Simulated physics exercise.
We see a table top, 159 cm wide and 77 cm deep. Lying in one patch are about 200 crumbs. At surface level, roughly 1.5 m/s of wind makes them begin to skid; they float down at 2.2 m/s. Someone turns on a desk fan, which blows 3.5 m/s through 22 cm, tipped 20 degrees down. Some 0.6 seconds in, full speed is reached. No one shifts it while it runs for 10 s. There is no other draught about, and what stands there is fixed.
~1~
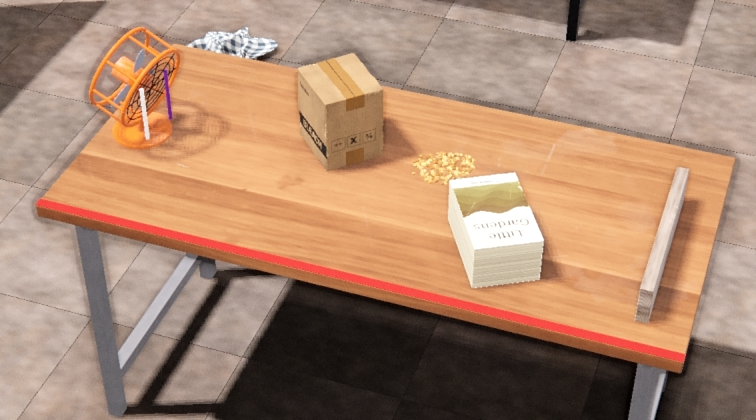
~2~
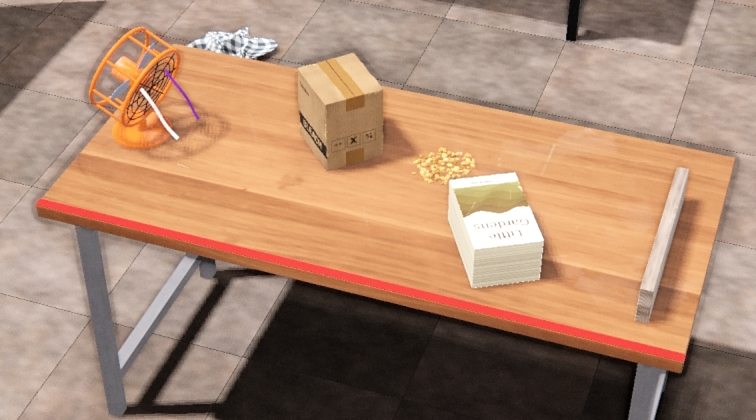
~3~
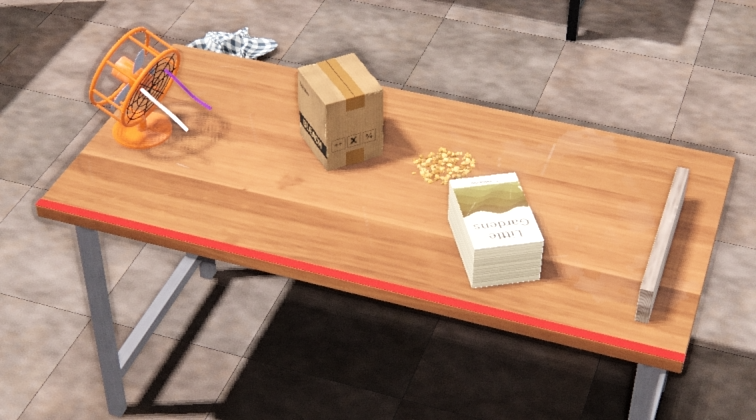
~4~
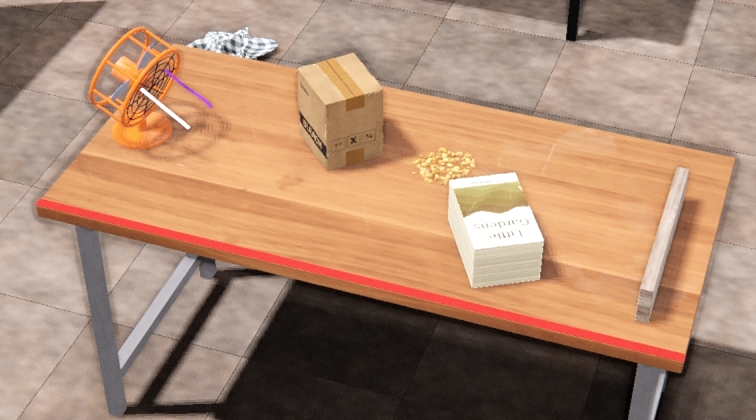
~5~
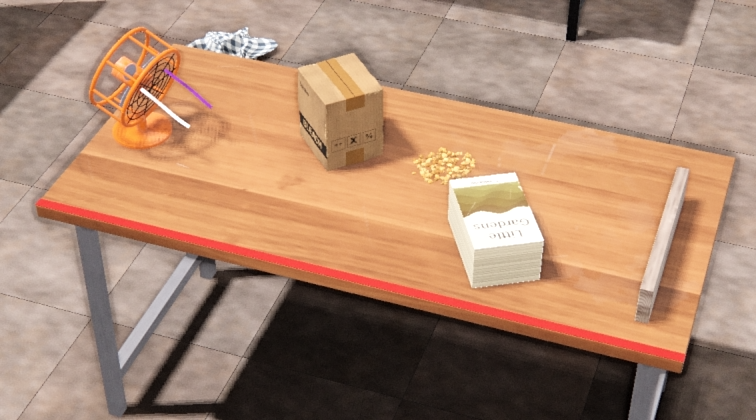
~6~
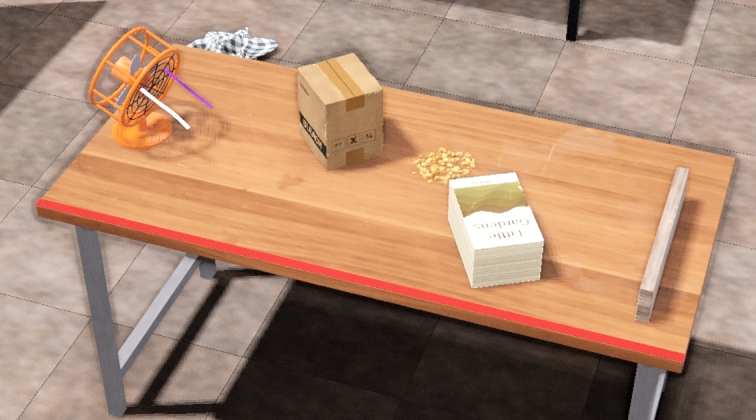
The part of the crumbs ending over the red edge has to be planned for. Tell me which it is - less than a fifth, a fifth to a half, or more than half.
That would be less than a fifth.
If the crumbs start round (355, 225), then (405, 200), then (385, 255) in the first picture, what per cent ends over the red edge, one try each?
Roughly 90 %, then 0 %, then 100 %.
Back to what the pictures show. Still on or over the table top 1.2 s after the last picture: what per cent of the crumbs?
Estimated share: Close to 100 percent.
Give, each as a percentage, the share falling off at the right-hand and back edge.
I'd put it near 0 percent on the right-hand side and close to 0 percent at the back.
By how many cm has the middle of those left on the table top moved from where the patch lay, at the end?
Distance: Approx. 0 cm.
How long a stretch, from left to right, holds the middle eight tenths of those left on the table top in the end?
Looks like some 10 cm to me.
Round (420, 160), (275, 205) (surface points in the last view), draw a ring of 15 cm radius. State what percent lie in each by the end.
In turn about 100 %, 0 %.
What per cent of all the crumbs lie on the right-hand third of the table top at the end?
Near 0 %.
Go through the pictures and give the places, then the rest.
The middle of the crumbs is near (445, 166), none has stirred yet and the mouth of the desk fan is at (136, 78), in the first frame.
The middle of the crumbs is near (443, 165), none has stirred yet and the red edge is centred on (339, 279), in the second frame.
The middle of the crumbs is near (443, 165), none has stirred yet, the top of a box is at (340, 78) and the top of a book is at (495, 210), in the third frame.
The middle of the crumbs is near (443, 165) and none has stirred yet, in the fourth frame.
The middle of the crumbs is near (443, 165) and none has stirred yet, in the fifth frame.
The middle of the crumbs is near (443, 165) and none has stirred yet, in the sixth frame.
Then, 1.2 s after the last picture, 14 % are on the move or not yet settled, 0 % are over the red edge; the middle of those still in play is near (443, 165).
Then, 2.4 s after the last picture, 13 % are on the move or not yet settled, 0 % are over the red edge; the middle of those still in play is near (443, 165).
Then, 4.7 s after the last picture, 12 % are on the move or not yet settled, 0 % are over the red edge; the middle of those still in play is near (443, 165).
Then, 9.2 s after the last picture, at the end, 0 % are over the red edge; the middle of those still in play is near (443, 165).
